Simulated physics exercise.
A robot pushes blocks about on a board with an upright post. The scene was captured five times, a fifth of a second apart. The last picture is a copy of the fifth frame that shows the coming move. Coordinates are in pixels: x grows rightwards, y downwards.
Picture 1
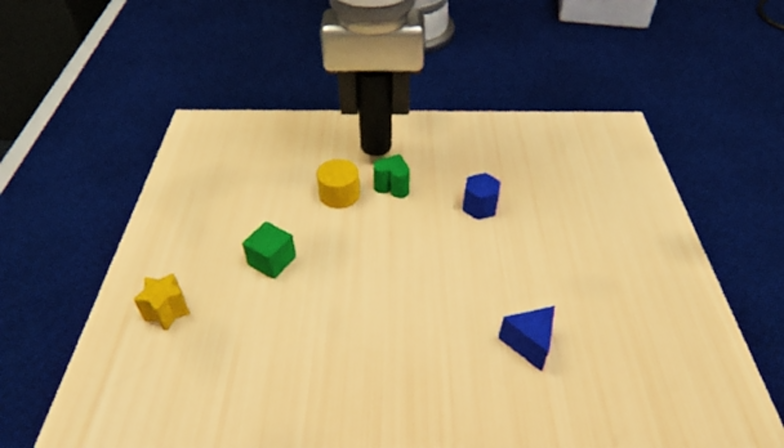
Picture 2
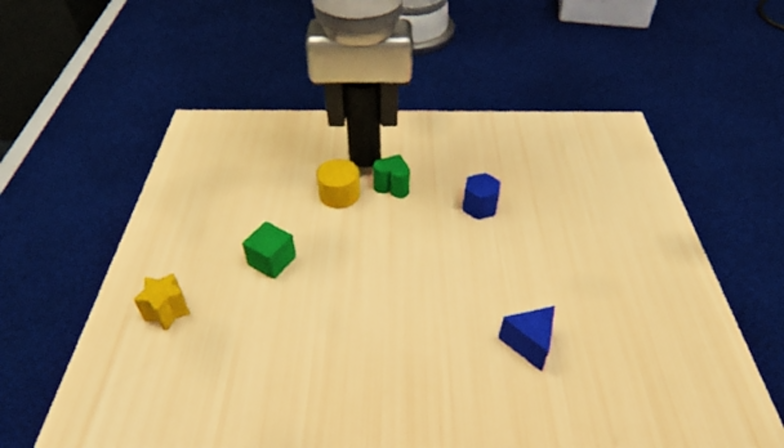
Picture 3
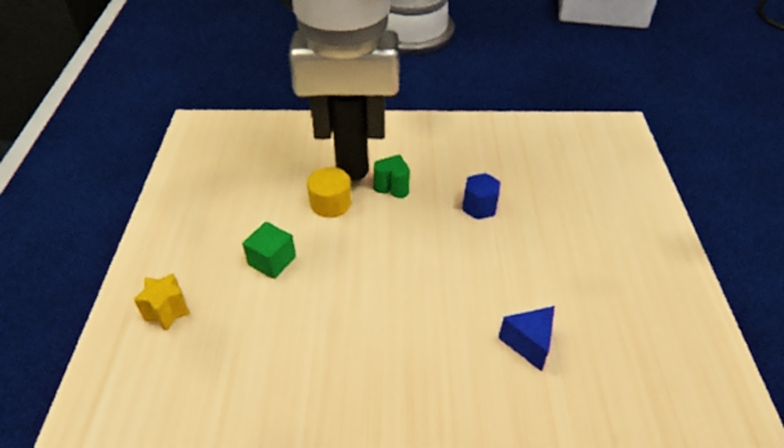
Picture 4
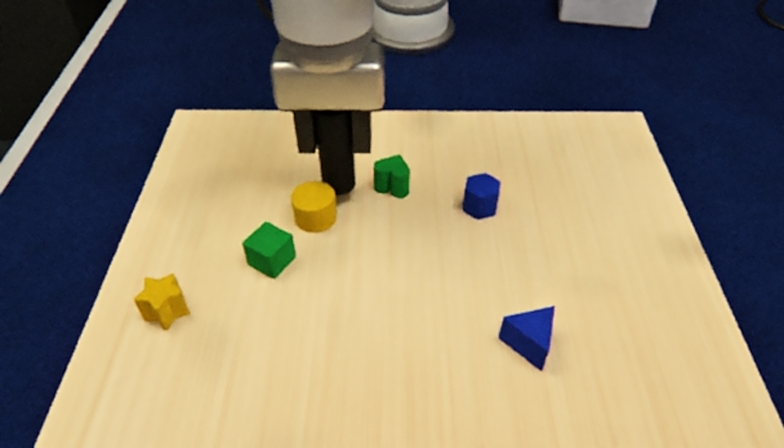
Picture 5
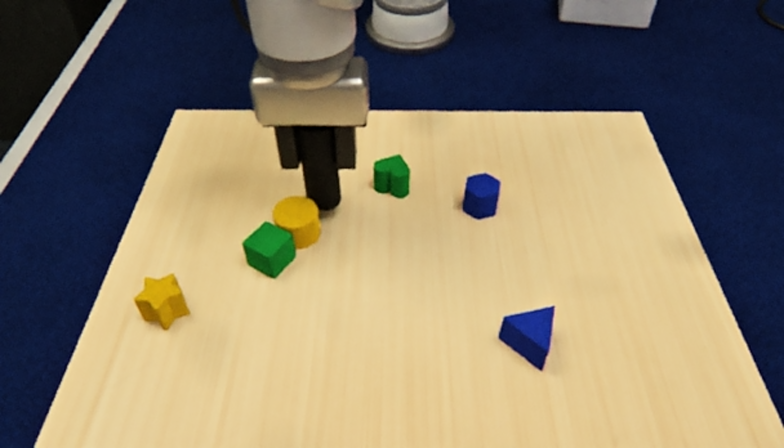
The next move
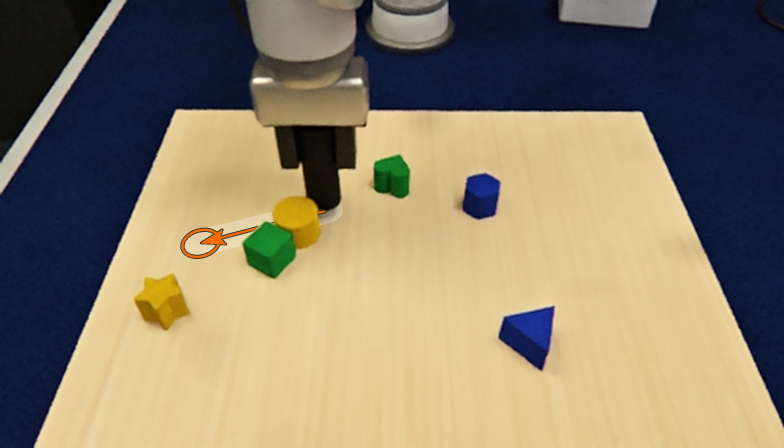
The footage shows a robot arm lowering its dark post toward the viewer and left across a light wooden board, pushing a yellow cylinder diagonally until it sits beside a green block, while the other yellow, green and blue blocks stay still.
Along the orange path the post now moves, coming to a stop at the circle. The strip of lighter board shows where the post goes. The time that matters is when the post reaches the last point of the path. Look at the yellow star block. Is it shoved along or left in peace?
The push misses it.
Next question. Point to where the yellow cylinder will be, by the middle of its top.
It is going to be at (225, 244).
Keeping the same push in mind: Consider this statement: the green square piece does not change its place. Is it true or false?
That statement is not accurate.
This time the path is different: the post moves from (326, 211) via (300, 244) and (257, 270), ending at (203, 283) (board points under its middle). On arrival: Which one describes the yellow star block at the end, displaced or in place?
Here's my answer: The yellow star block gets displaced.
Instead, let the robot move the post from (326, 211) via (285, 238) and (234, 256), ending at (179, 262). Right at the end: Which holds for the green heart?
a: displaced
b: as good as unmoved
I'll go with b - as good as unmoved.
Path on the board, from (326, 211) directly to (201, 243).
On the path given first. One third of the way, post at (283, 210); green square piece at (251, 260), turned 15° anticlockwise; yellow cylinder at (263, 227).
Two thirds of the way, post at (240, 221); green square piece at (246, 272), turned 40° anticlockwise; yellow cylinder at (234, 240).
At the end, post at (197, 232); yellow star block in place; green square piece at (246, 274), turned 45° anticlockwise; yellow cylinder at (225, 244).
